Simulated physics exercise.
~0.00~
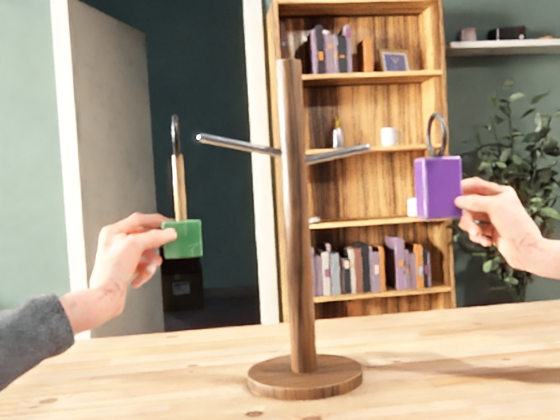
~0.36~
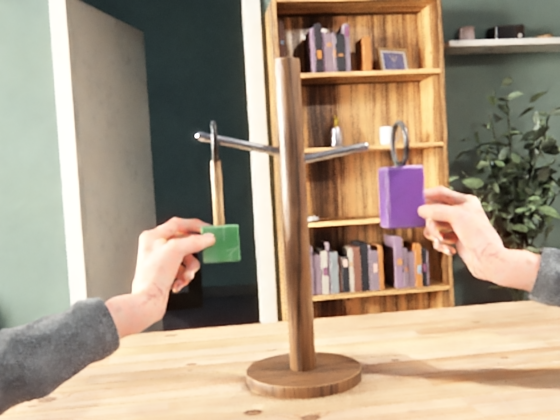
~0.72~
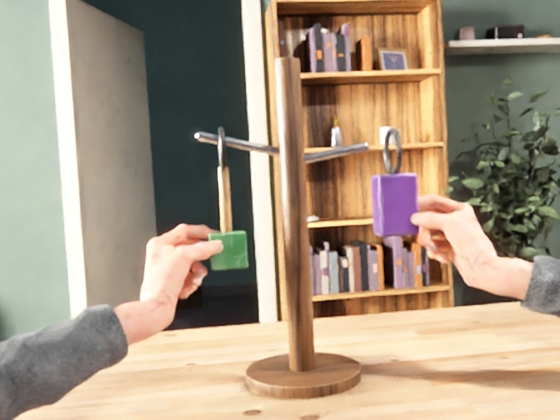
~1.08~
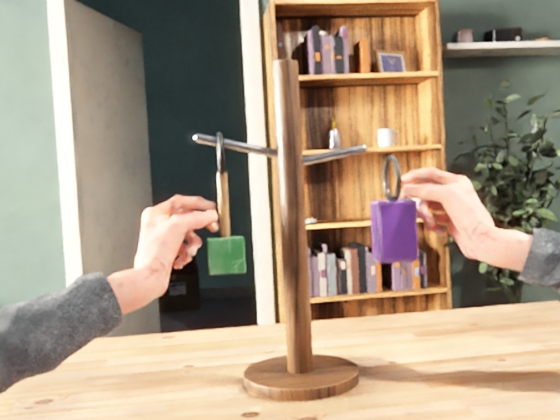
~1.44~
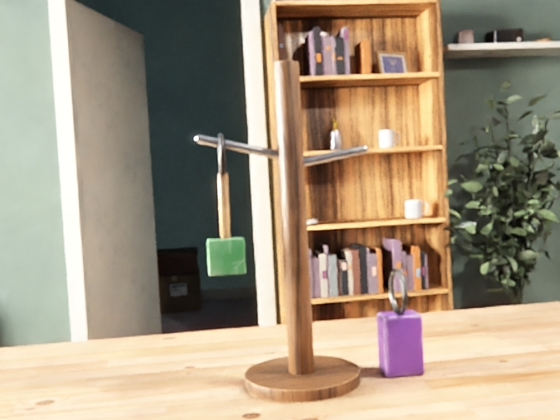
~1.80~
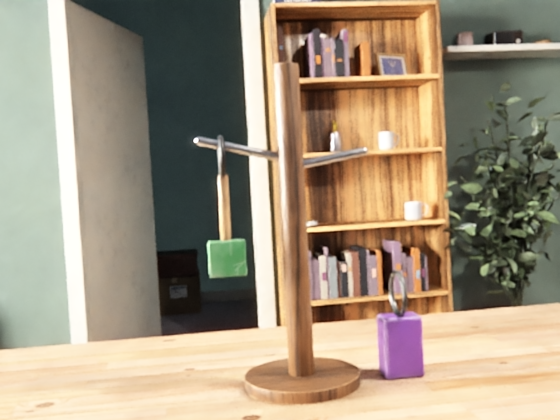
In a room with a bookcase and a leafy plant behind, a slightly swaying camera looks across a light wooden table at a wooden stand with two pegs. A hand on the left holds a green block-like item with a ring on a long stem, and a hand on the right holds a purple ringed pouch. Both hands move inward, bringing the rings toward the pegs. The hands let go and draw back, and the purple pouch drops. It ends upright on the table right of the stand, while the green item hangs from the left peg.
